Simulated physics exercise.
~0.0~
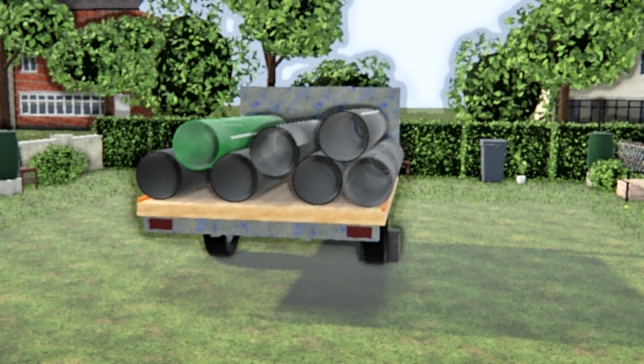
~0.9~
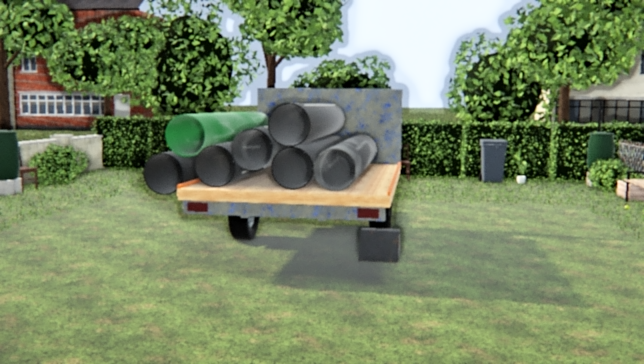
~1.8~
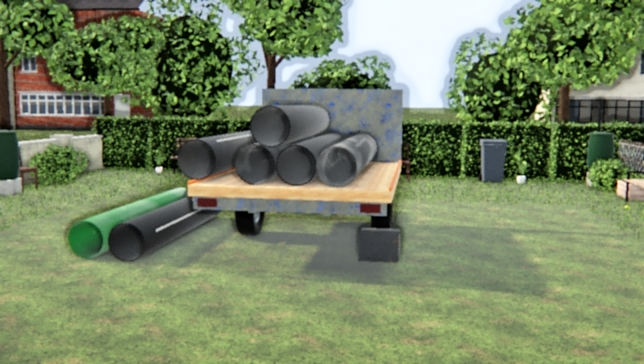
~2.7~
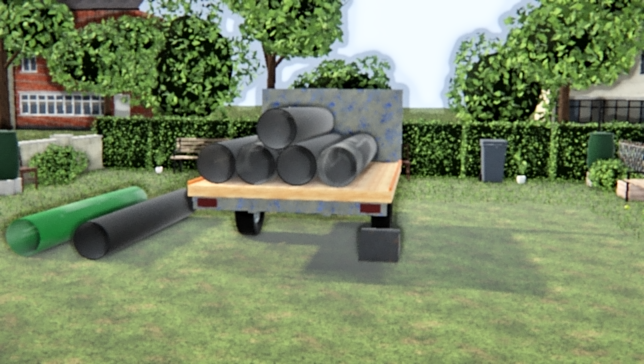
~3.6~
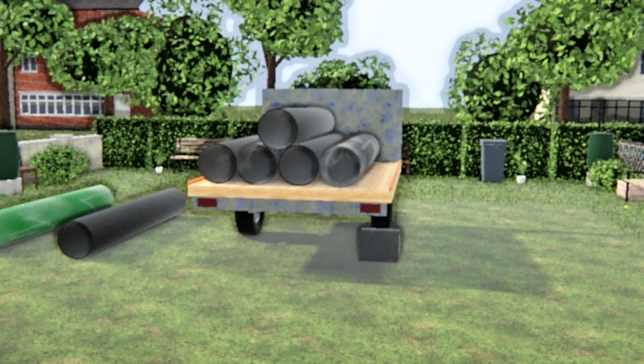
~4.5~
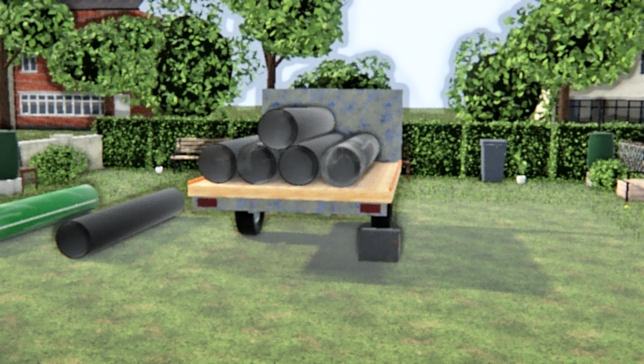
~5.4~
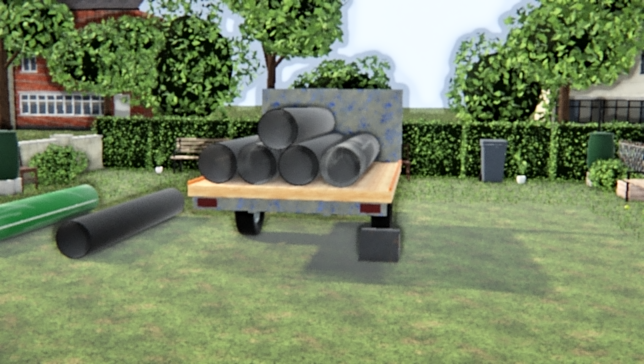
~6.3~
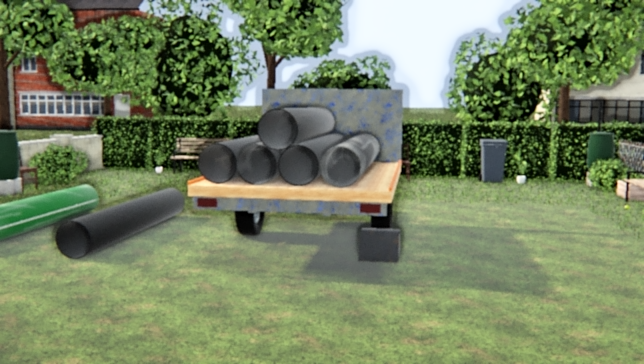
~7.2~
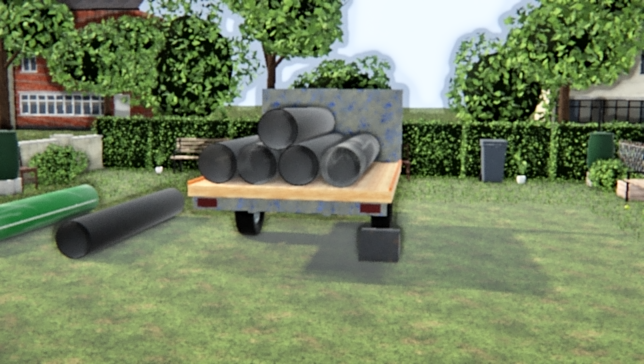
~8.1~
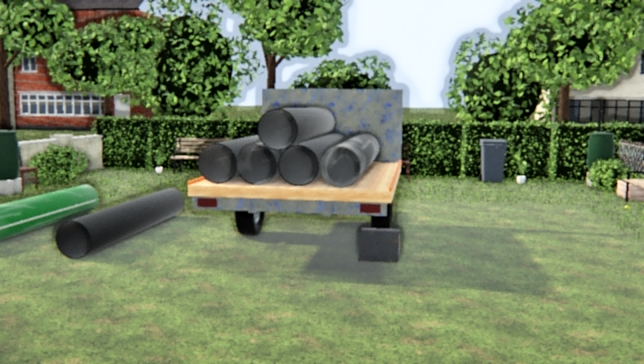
A farm trailer stacked with loose plastic pipes, one green and the rest dark grey, stands tilted down to the left on a lawn in front of a hedge and trees. As the trailer comes level, the pipes shift left, with the green one riding on top of others near the edge. The green pipe and a dark one drop off the left side onto the grass. Both roll further left, the green one leading, then slow to a stop. They lie still on the ground at the left, while five dark pipes stay piled on the trailer.
